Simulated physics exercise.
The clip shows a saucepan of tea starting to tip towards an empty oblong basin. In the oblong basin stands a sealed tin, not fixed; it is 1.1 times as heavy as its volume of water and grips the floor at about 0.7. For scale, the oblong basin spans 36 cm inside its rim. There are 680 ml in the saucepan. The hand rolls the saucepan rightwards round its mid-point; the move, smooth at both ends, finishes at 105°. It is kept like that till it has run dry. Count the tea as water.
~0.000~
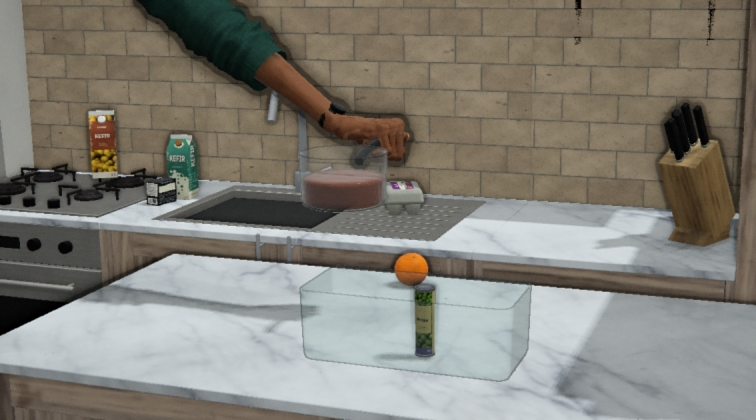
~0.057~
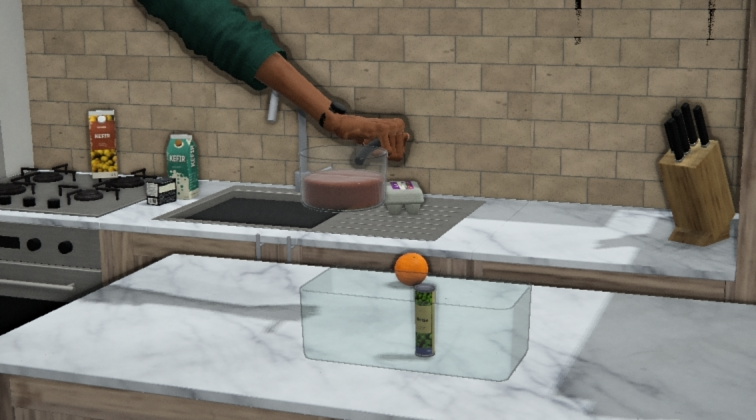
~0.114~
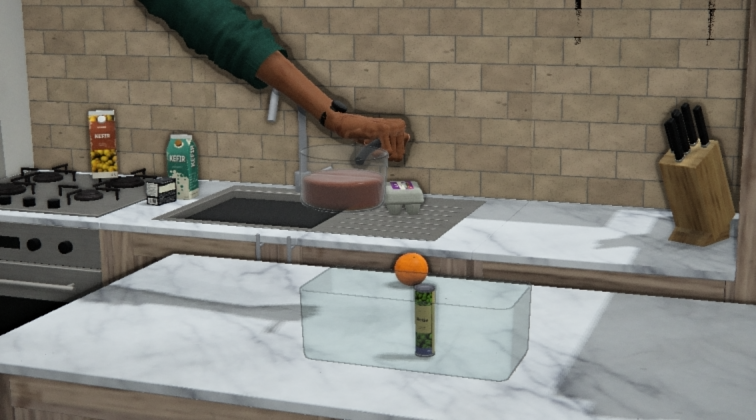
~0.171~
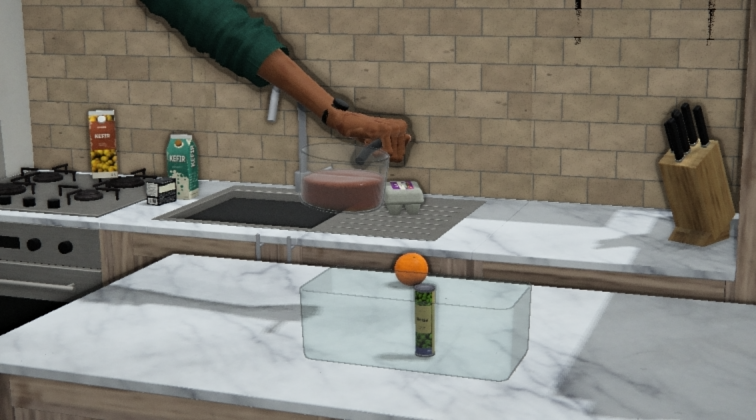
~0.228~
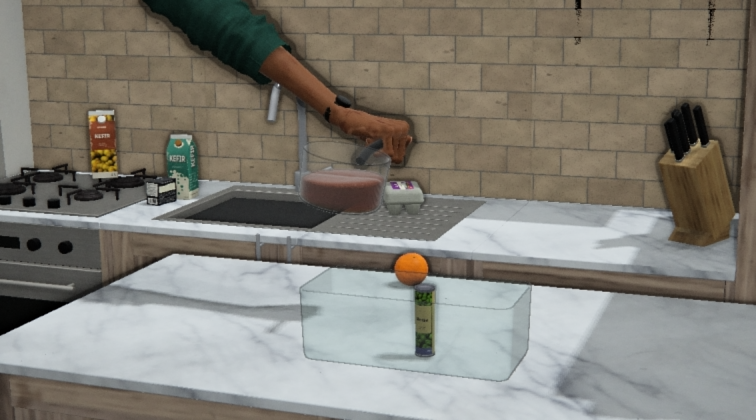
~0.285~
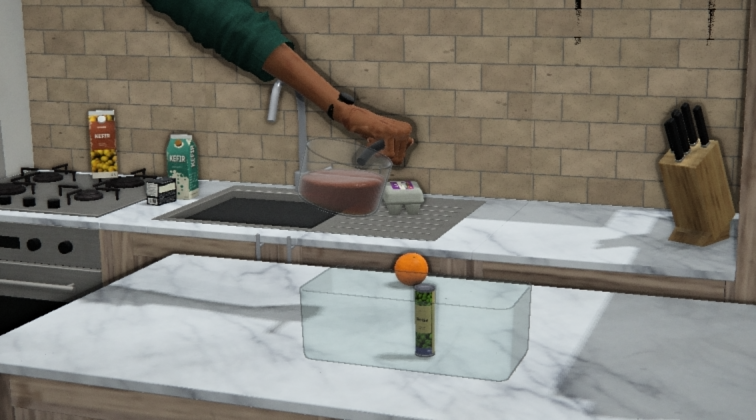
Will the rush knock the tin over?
The tin keeps standing.
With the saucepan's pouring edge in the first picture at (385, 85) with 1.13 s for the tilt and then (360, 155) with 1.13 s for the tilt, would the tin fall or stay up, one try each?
First it stays up; then it stays up.
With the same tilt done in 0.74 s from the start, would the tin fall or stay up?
Then it remains upright.
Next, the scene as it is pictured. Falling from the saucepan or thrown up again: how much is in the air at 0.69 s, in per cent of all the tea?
Near 26 in a hundred.
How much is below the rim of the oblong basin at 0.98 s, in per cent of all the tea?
About 62 per cent.
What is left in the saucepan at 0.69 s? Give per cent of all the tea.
Some 72 per cent.
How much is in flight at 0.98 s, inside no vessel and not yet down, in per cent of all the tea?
Some 20 per cent.
Then, 0.69 s in, the tilt is 70° and 73 per cent is still to pour; the tin stands where it began.
Then, 0.98 s in, the tilt is 101° and 18 per cent is still to pour; the tin stands where it began.
Then, 1.29 s in, the tilt is 105° and 1 per cent is still to pour; the tin stands where it began.
Then, 1.63 s in, the tilt is 105° and 0 per cent is still to pour; the tin stands where it began.
Finally, the tin stands where it began.
